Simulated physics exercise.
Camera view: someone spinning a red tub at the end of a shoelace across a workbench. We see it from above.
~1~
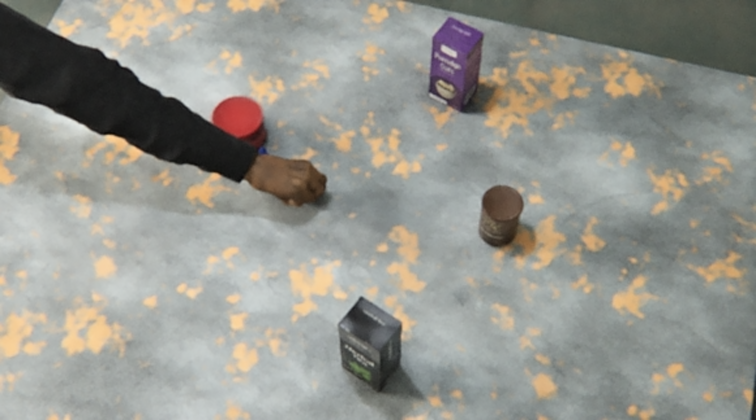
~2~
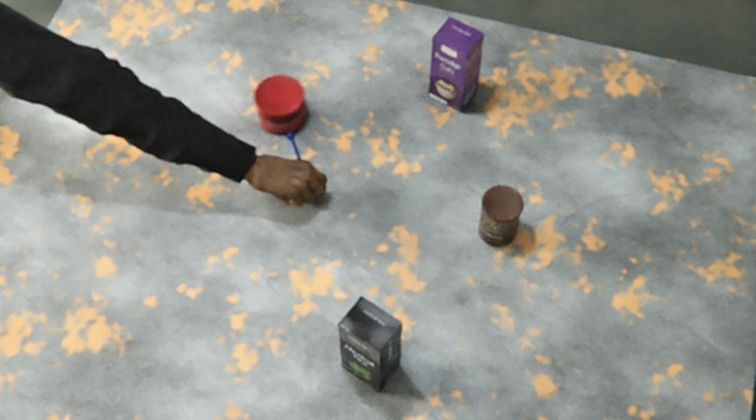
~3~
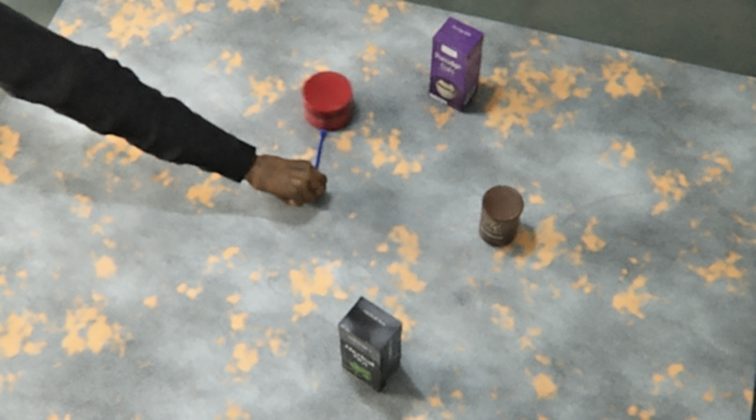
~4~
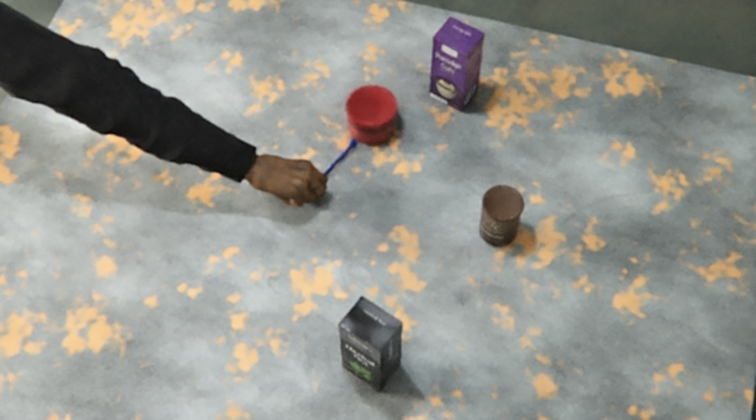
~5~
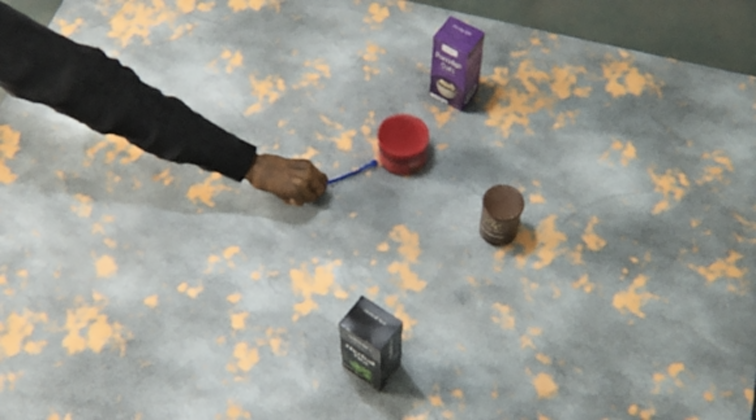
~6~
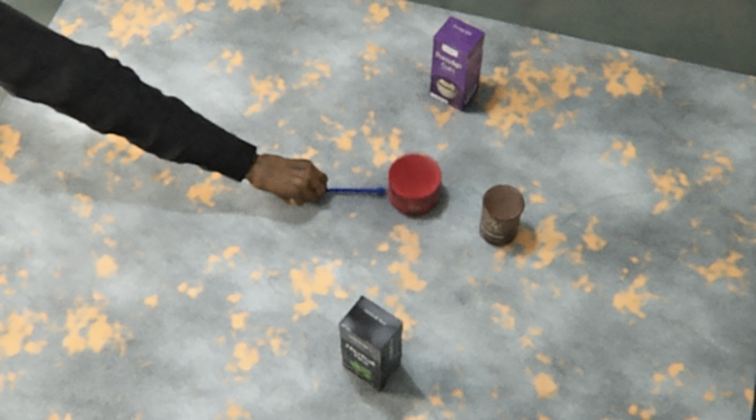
A red tub on a blue cord swung clockwise around a person's hand, from behind the fist over to its right, while two cartons and a brown tin stood still on the mottled surface.
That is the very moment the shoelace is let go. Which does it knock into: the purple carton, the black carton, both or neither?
The purple carton is passed by; the black carton gets knocked.
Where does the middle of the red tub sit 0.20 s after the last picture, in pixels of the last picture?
It is near (397, 324) at that moment.
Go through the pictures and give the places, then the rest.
In the first frame, red tub (237, 116); purple carton (458, 35); black carton (370, 323); brown tin (503, 203).
In the second frame, red tub (279, 95).
In the third frame, red tub (327, 91).
In the fourth frame, red tub (371, 105).
In the fifth frame, red tub (403, 135).
In the sixth frame, red tub (415, 175); purple carton (459, 34); black carton (371, 322); brown tin (504, 202); going round clockwise.
Then, 0.08 s later than the last view, tub near (398, 268).
Then, 0.20 s later than the last view, tub near (397, 324); black carton pushed aside.
Finally, tub near (399, 323); black carton pushed aside. The purple carton remains clear and the black carton takes the knock.
